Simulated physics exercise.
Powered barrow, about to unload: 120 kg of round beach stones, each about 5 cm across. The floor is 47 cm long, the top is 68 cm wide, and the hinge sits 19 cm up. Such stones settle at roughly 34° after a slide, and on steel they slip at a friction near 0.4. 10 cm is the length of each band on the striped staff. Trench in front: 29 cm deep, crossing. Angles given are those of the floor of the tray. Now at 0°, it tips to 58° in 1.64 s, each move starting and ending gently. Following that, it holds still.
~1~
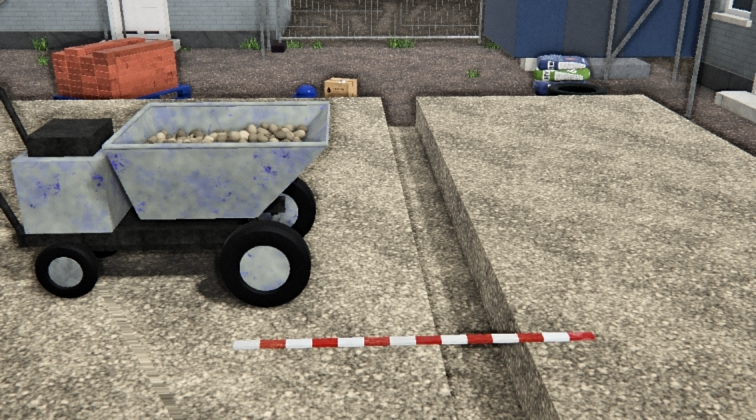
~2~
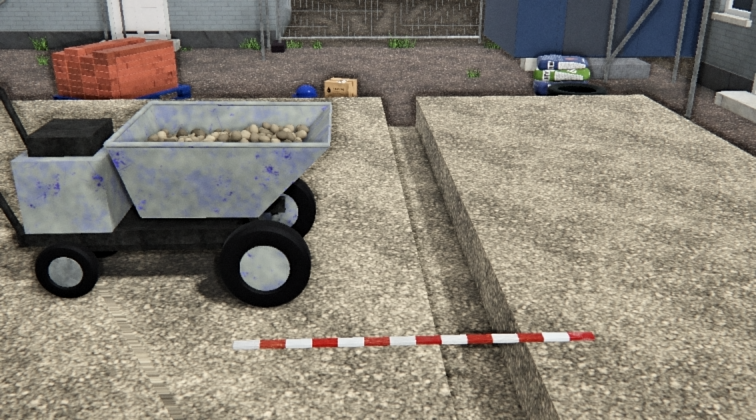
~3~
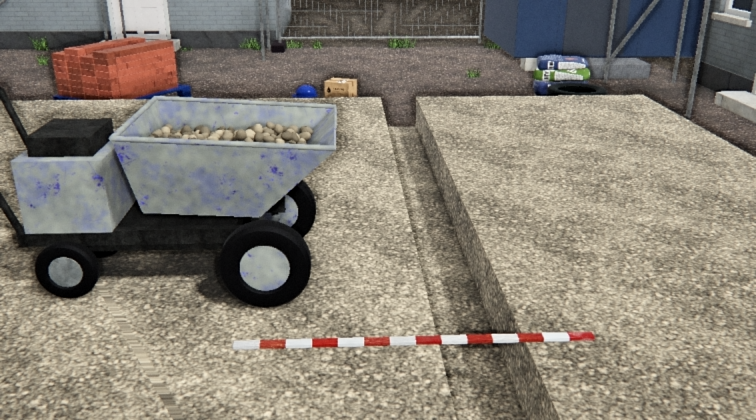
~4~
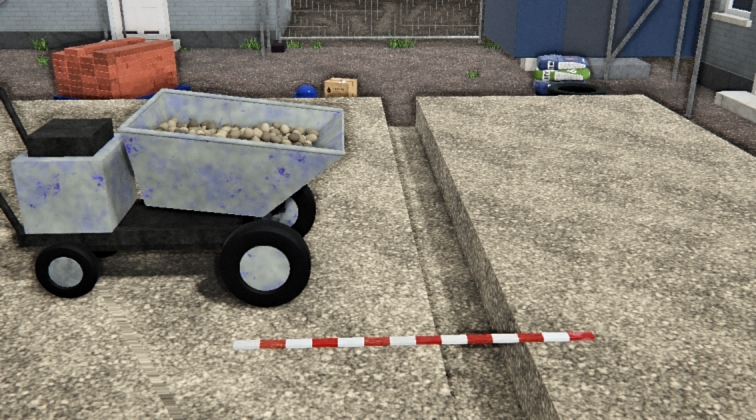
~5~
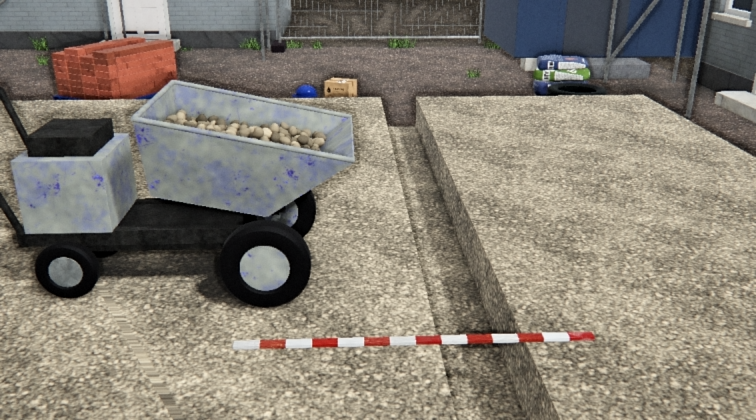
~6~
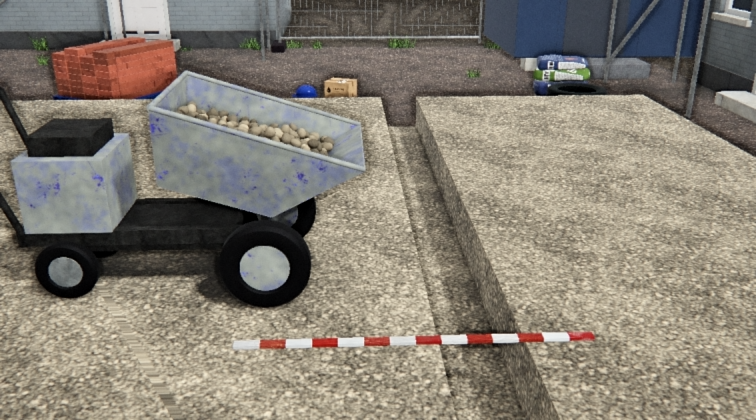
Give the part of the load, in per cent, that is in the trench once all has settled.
Close to 97 in a hundred.
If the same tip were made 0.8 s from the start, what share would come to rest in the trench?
100 per cent.
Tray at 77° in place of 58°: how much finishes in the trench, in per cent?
About 85%.
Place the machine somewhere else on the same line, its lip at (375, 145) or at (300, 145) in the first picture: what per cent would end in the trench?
Close to 90 percent in the first case, 70 percent in the second.
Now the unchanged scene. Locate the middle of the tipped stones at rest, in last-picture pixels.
Roughly at pixel (451, 305).
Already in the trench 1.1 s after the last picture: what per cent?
I'd say near 20 per cent at that time.
Then, 0.6 s after the last picture the floor is at 49°, 100 % in the tray; the foremost stones are at (380, 200).
Then, 1.1 s after the last picture the floor is at 58°, 78 % in the tray, 4 % short of the trench, 18 % in the trench; the foremost stones are at (483, 322).
Then, 1.5 s after the last picture the floor is at 58°, 49 % in the tray, 4 % short of the trench, 47 % in the trench; the foremost stones are at (490, 319).
Then, 3.4 s after the last picture the floor is at 58°, 0 % in the tray, 3 % short of the trench, 97 % in the trench; the foremost stones are at (491, 322).
